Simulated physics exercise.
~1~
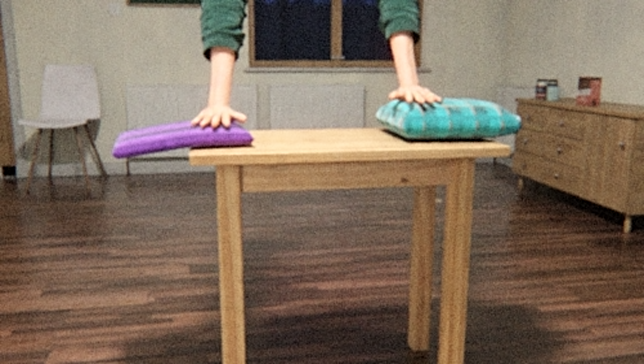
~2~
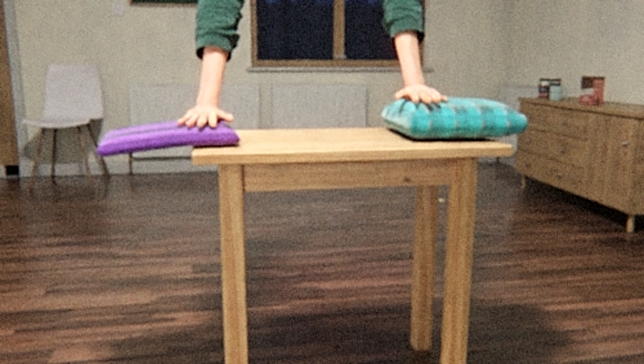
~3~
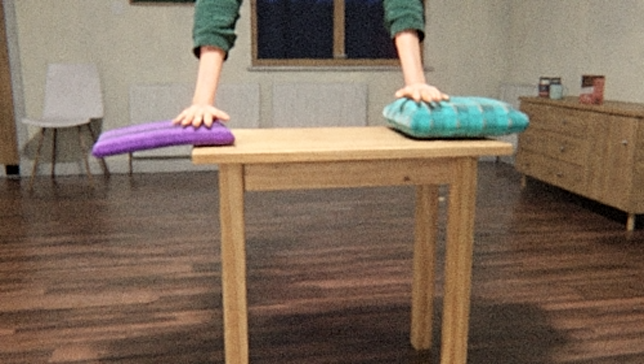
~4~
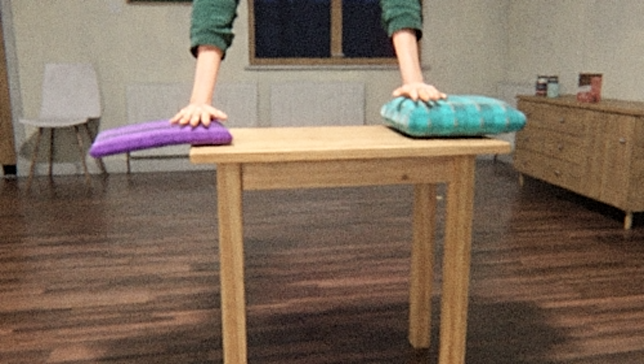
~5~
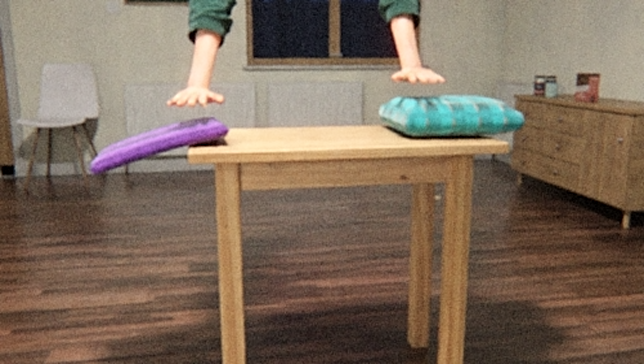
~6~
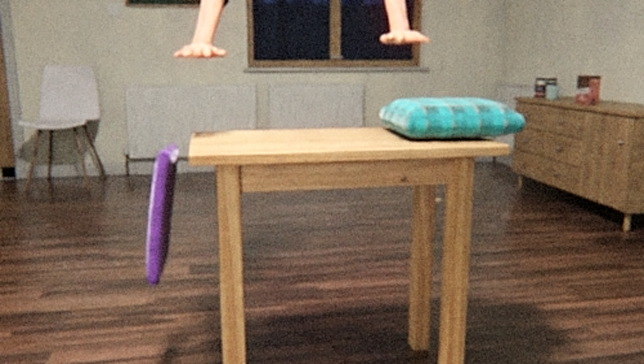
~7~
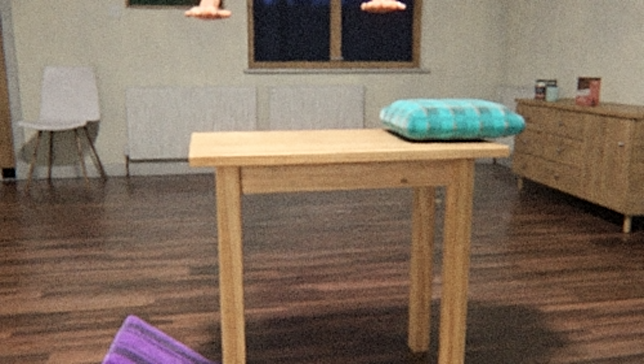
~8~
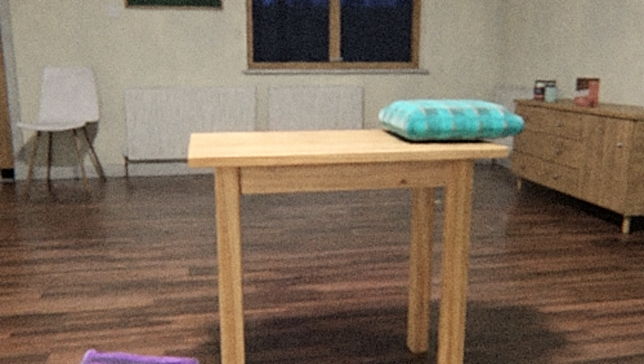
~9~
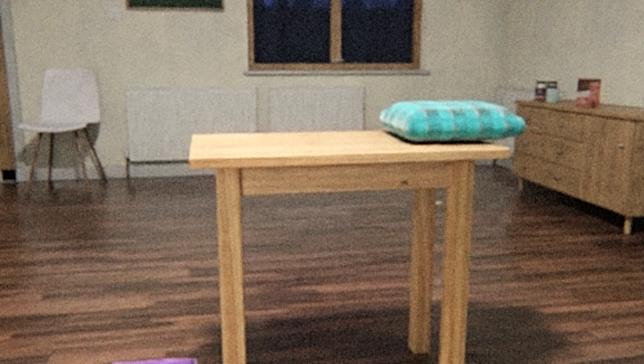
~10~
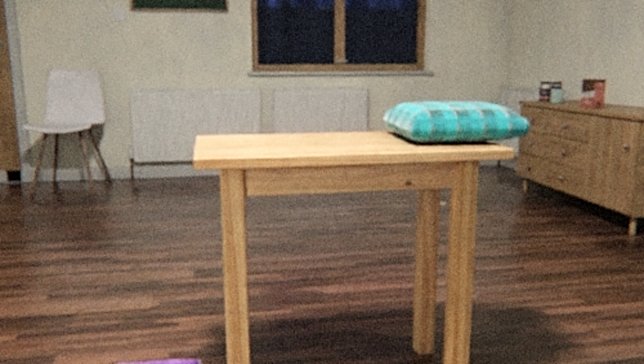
In this clip, two hands push a purple seat pad and a turquoise checked cushion outwards on a wooden bench, then let go and lift away. The purple pad tips off the left end and falls to the floor, while the turquoise cushion stays on top.
